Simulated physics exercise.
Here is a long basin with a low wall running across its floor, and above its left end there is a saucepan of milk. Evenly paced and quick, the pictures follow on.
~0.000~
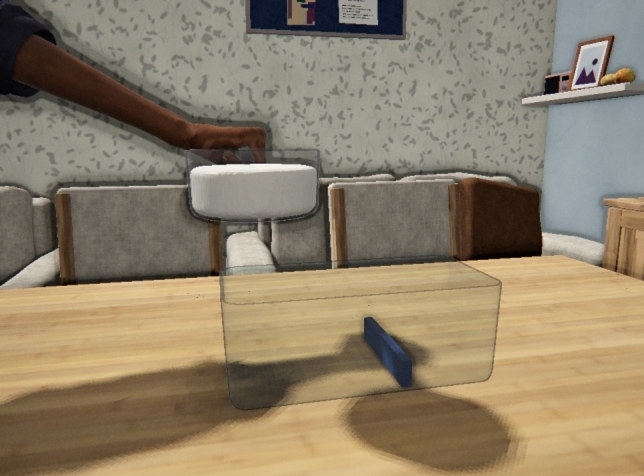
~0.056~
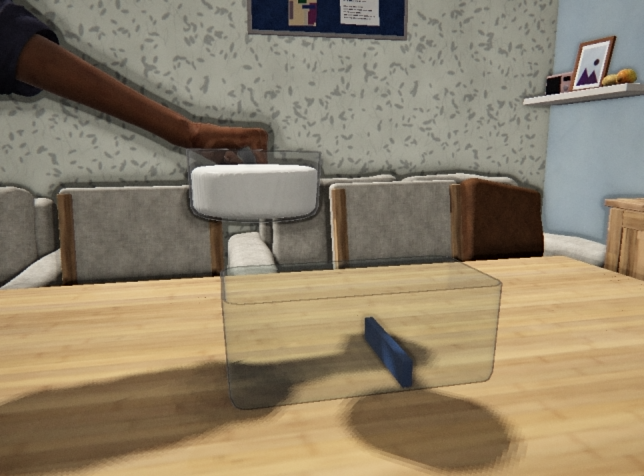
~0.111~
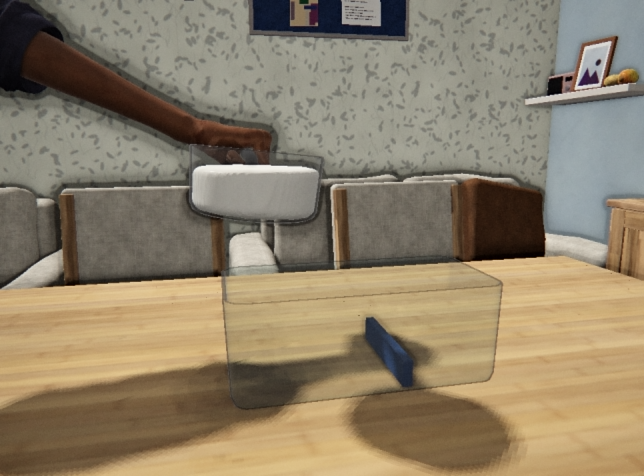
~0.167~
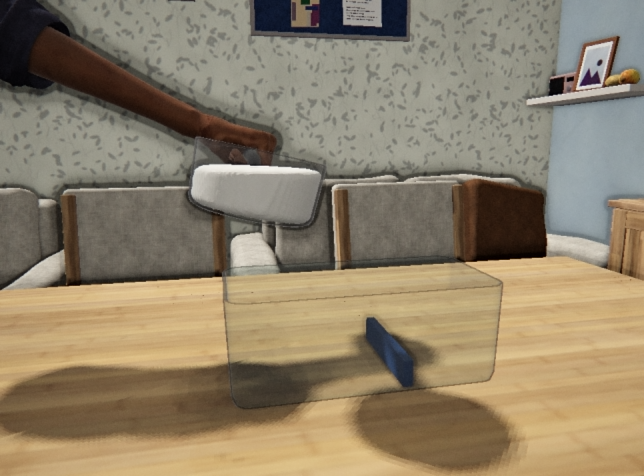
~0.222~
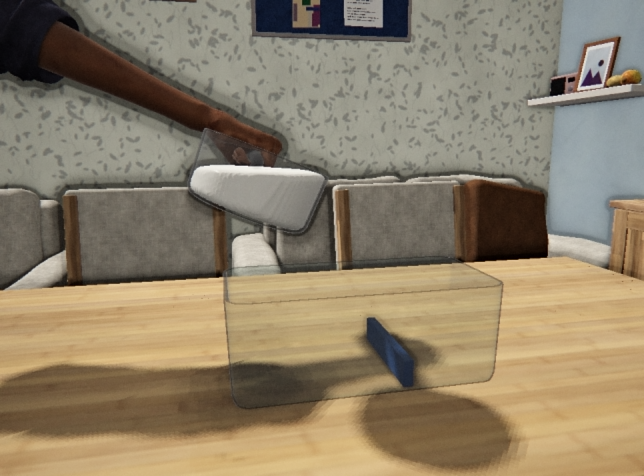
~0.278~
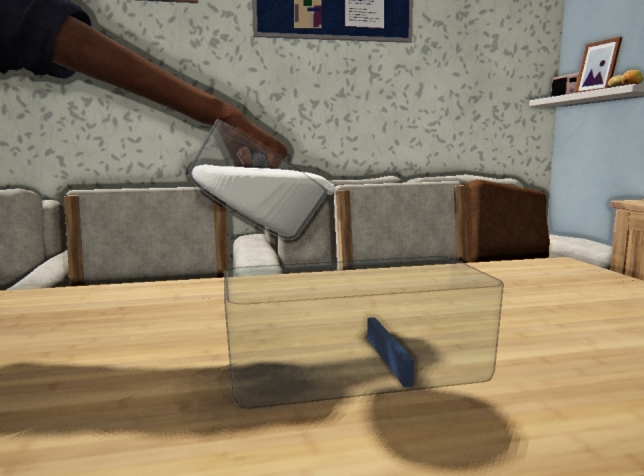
A hand held a clear container of white milk above the left end of a long see-through basin with a low blue wall inside, then tilted it steadily further to the right.
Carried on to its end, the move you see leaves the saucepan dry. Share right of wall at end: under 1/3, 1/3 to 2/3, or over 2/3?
Under 1/3.
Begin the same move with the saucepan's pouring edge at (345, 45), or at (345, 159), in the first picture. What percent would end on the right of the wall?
50 and 35 per cent.
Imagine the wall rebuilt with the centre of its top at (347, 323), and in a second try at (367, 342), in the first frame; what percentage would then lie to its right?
About 55 per cent on the first try, and 35 per cent on the second.
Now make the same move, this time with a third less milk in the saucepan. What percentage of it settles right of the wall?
Roughly 10 in a hundred.
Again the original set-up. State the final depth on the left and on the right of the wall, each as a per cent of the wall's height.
Left near 60; right near 20.
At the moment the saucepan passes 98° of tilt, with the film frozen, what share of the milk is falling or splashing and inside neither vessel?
It's close to 30 percent.
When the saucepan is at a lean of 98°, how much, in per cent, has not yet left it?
Around 20 in a hundred has not poured out yet.
A moment on, the saucepan is tipped on its side and 20 per cent is still to pour, 47 is left of the wall and 2 right of it.
Next, the saucepan is tipped right over and 2 per cent is still to pour, 83 is left of the wall and 9 right of it.
Then the saucepan is tipped right over and 0 per cent is still to pour, 85 is left of the wall and 13 right of it.
Later the saucepan is tipped right over and 0 per cent is still to pour, 83 is left of the wall and 15 right of it.
Finally, 83 per cent lies left of the wall, 15 right of it and 2 outside.
